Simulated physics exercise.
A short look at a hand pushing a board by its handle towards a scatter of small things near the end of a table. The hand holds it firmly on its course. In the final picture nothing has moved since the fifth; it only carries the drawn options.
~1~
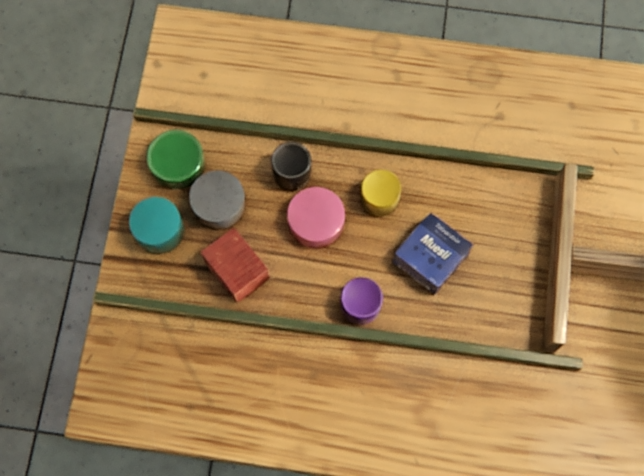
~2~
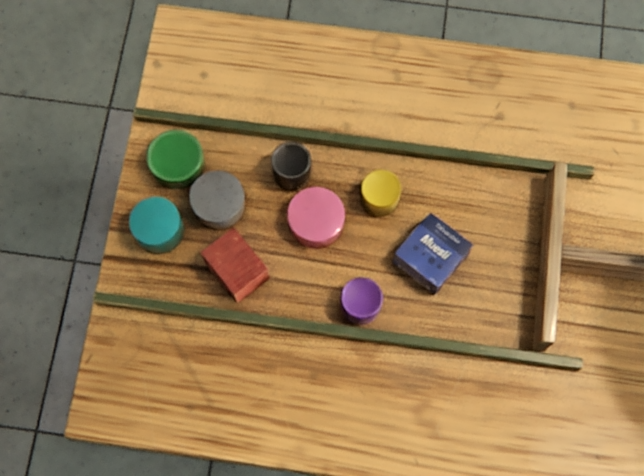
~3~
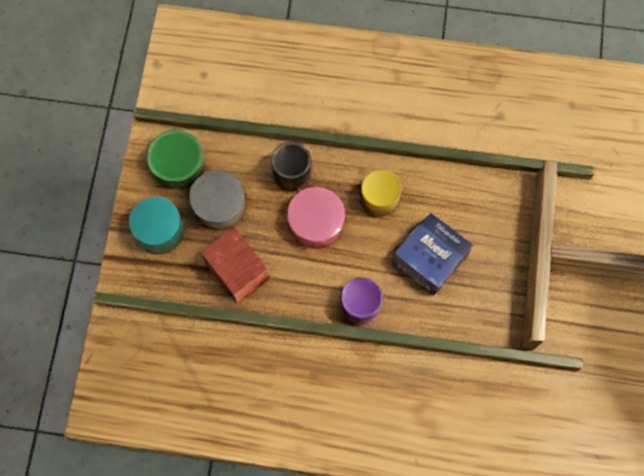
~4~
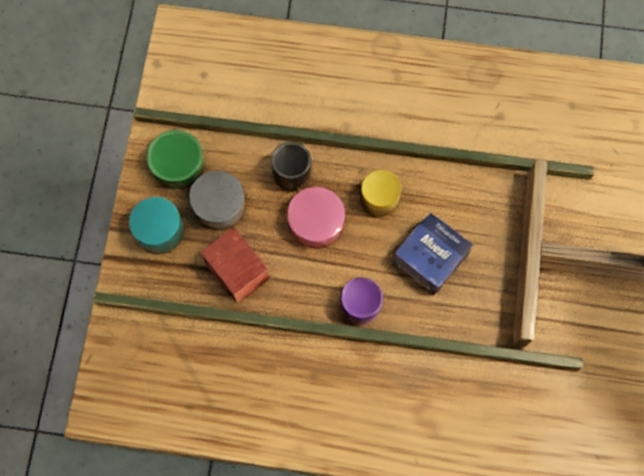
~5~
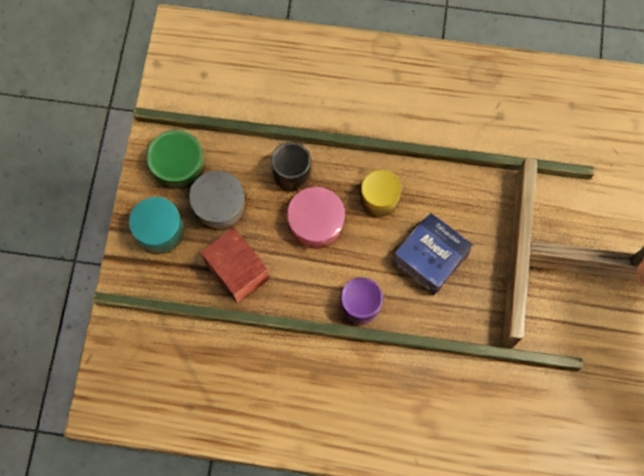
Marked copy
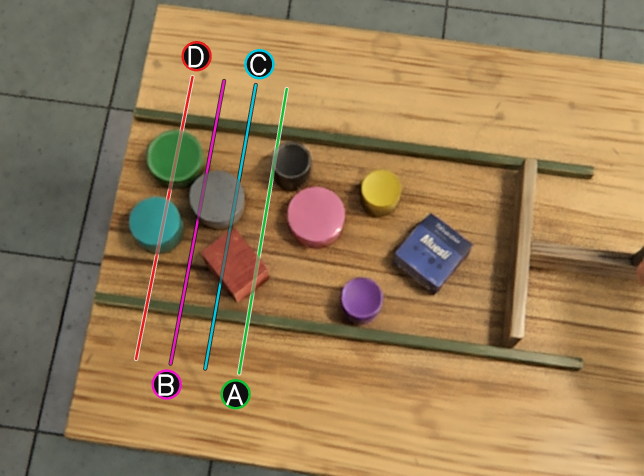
On a wooden tabletop above grey floor tiles, round tubs and pots in several colours, a red block and a blue packet sit between two green rails, with a wooden board to their right. The board slides slowly left by its handle, narrowing the gap to the packet, while the objects stay still.
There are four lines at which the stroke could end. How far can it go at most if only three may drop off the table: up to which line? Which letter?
No fourth one falls up to B.
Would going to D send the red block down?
By then, yes.
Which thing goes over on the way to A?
It is the green jar.
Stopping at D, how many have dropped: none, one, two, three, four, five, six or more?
By then, five.
On the copy, A at (264, 225); B at (199, 216); C at (232, 220); D at (166, 211).
On B. First, board (406, 230); blue packet (367, 255); turquoise pot (157, 226).
Then, board (290, 214); green jar (140, 143); turquoise pot (151, 231).
Finally, board (199, 202); turquoise pot over the edge; grey pot over the edge; three fallen.
By contrast, A is within the limit but short; C is within the limit but short; D drops five.
